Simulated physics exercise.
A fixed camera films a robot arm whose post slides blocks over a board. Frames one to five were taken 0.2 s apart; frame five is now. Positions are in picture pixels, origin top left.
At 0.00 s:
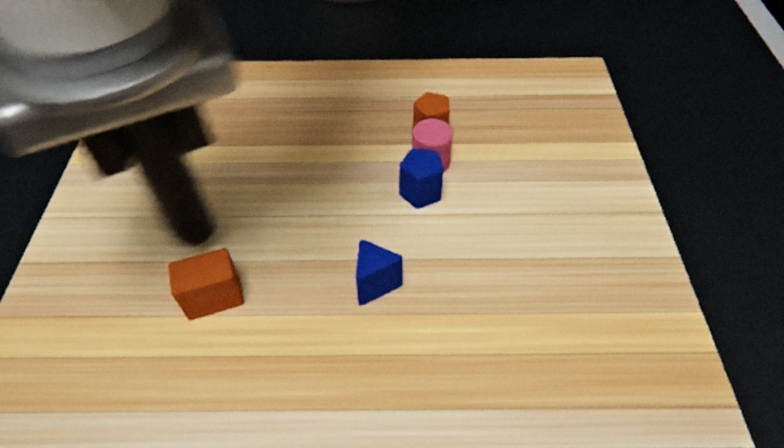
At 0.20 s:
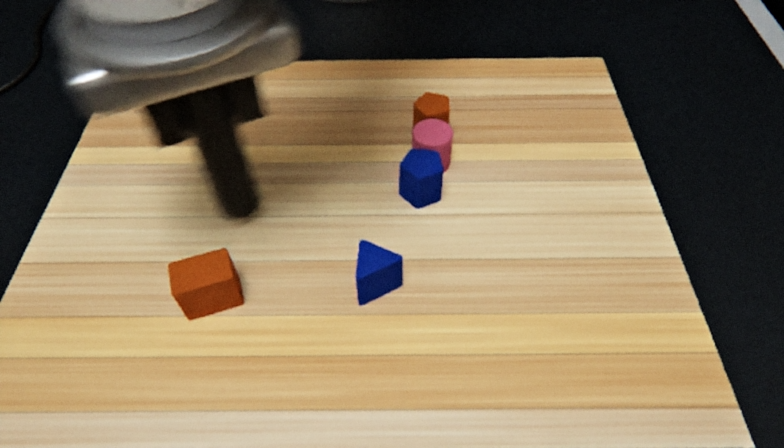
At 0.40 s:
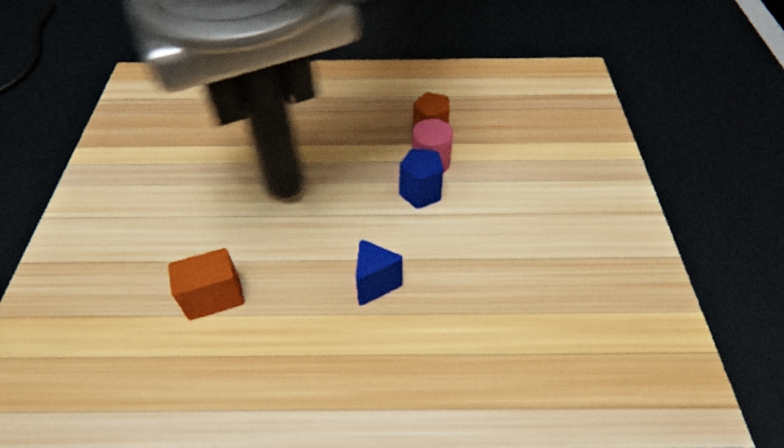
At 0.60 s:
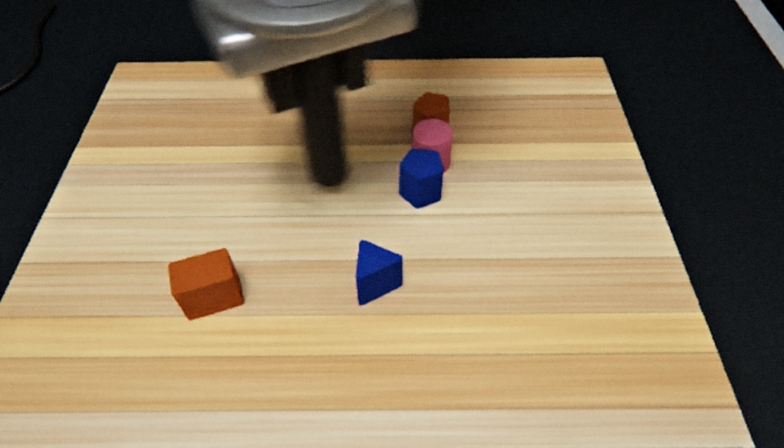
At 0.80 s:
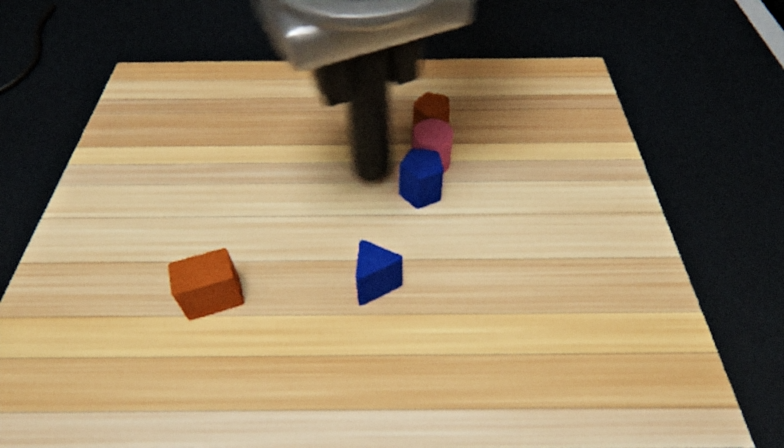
A light wooden board with a striped grain lies on a dark surface, seen from above at an angle by a still camera. An orange block sits at left, a blue triangular block near the centre, and blue, pink and orange blocks line up behind it. A metallic machine arm with a dark post sweeps from the left rightward and slightly back, nearing the lined-up blocks, which stay still.
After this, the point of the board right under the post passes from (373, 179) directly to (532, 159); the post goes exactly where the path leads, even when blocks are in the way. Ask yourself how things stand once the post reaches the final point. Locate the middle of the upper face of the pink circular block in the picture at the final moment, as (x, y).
The answer is (498, 105).
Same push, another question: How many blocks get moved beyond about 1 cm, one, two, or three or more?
Two blocks move more than 1 cm.
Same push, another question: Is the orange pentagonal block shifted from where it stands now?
I expect not.
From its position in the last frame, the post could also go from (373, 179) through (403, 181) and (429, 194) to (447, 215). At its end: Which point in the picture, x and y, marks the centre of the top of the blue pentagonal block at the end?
The middle of its top is at (493, 193).
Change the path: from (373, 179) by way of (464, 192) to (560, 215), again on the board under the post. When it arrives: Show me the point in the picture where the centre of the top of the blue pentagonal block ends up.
I'd expect the centre of its top face to be at (578, 218).
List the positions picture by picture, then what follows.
The first frame shows tip of the post (194, 231), middles of tops, blue pentagonal block (422, 162), pink circular block (433, 131), orange pentagonal block (433, 103).
The second frame shows post (240, 204), nothing pushed.
The third frame shows post (285, 185), nothing pushed.
The fourth frame shows post (329, 174), nothing pushed.
The fifth frame shows post (372, 168), blue pentagonal block (422, 162), pink circular block (433, 131), orange pentagonal block (433, 103).
What follows on the original path. One third of the way, post (427, 161); blue pentagonal block (446, 167), turned 45° clockwise; pink circular block (458, 123).
Two thirds of the way, post (482, 154); blue pentagonal block (447, 168), turned 50° clockwise; pink circular block (491, 108).
At the end, post (535, 148); blue pentagonal block (447, 168), turned 50° clockwise; pink circular block (498, 105); orange pentagonal block unmoved.
